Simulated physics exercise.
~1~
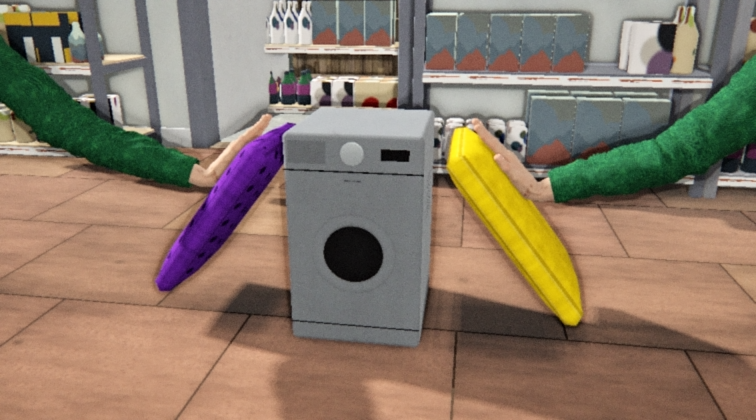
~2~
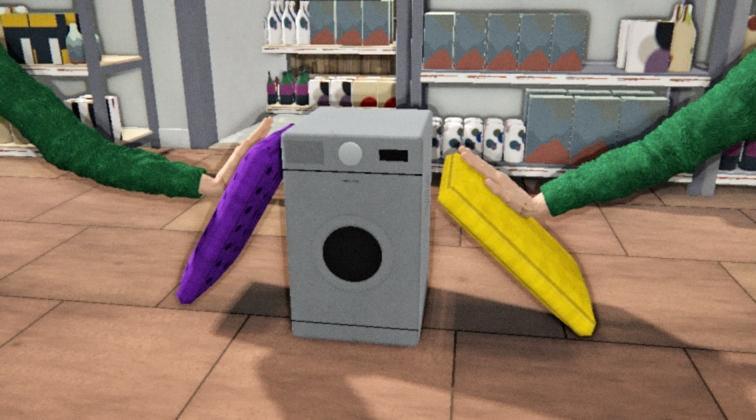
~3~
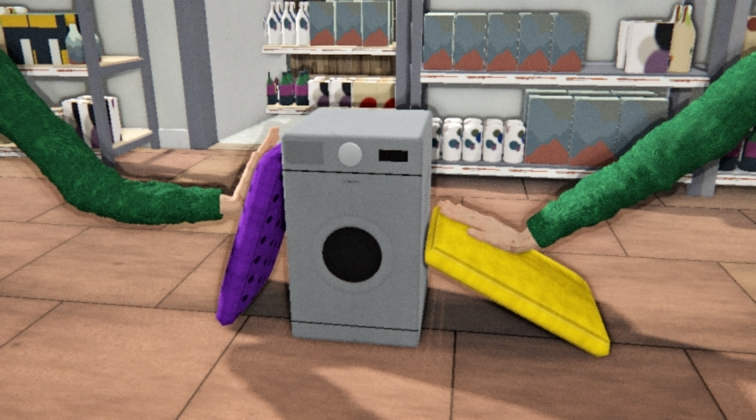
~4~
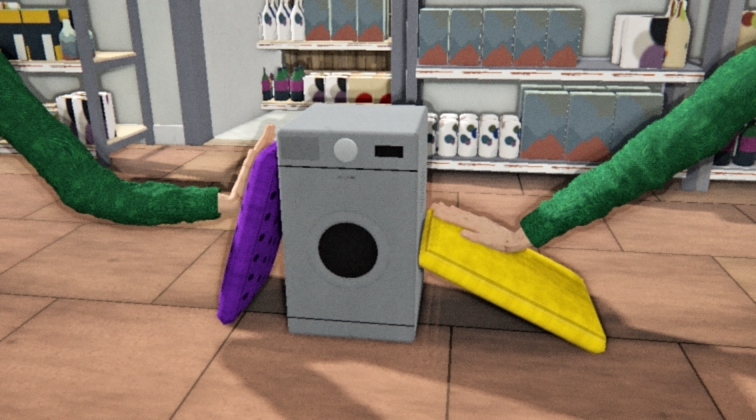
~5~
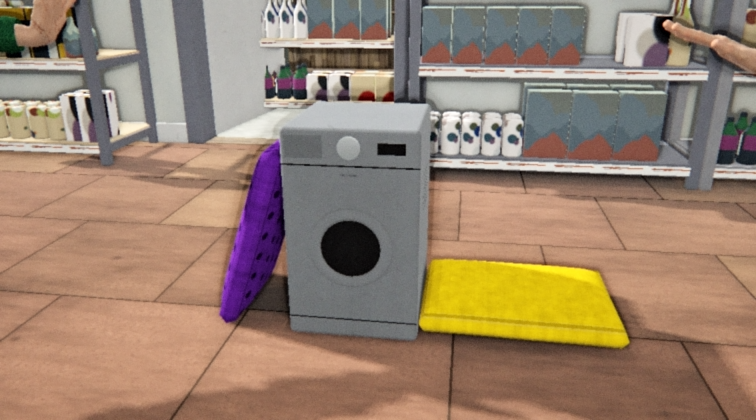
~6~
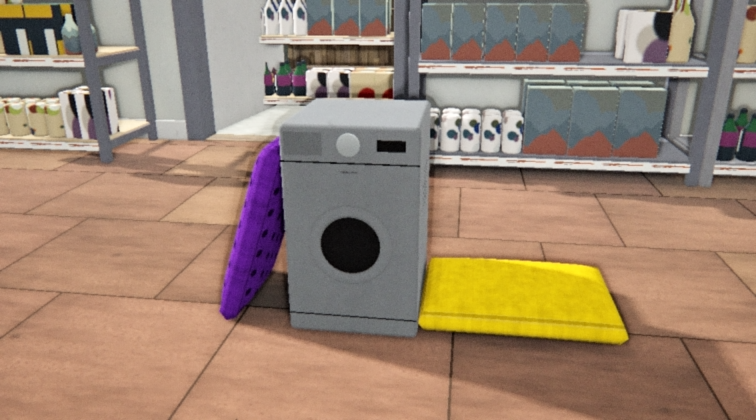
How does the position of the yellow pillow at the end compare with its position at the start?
At the start the yellow pillow is held up steeply at the right side of the grey machine, with a hand on it. By the end it is lower and lies flat on the floor, still to the right of the machine.
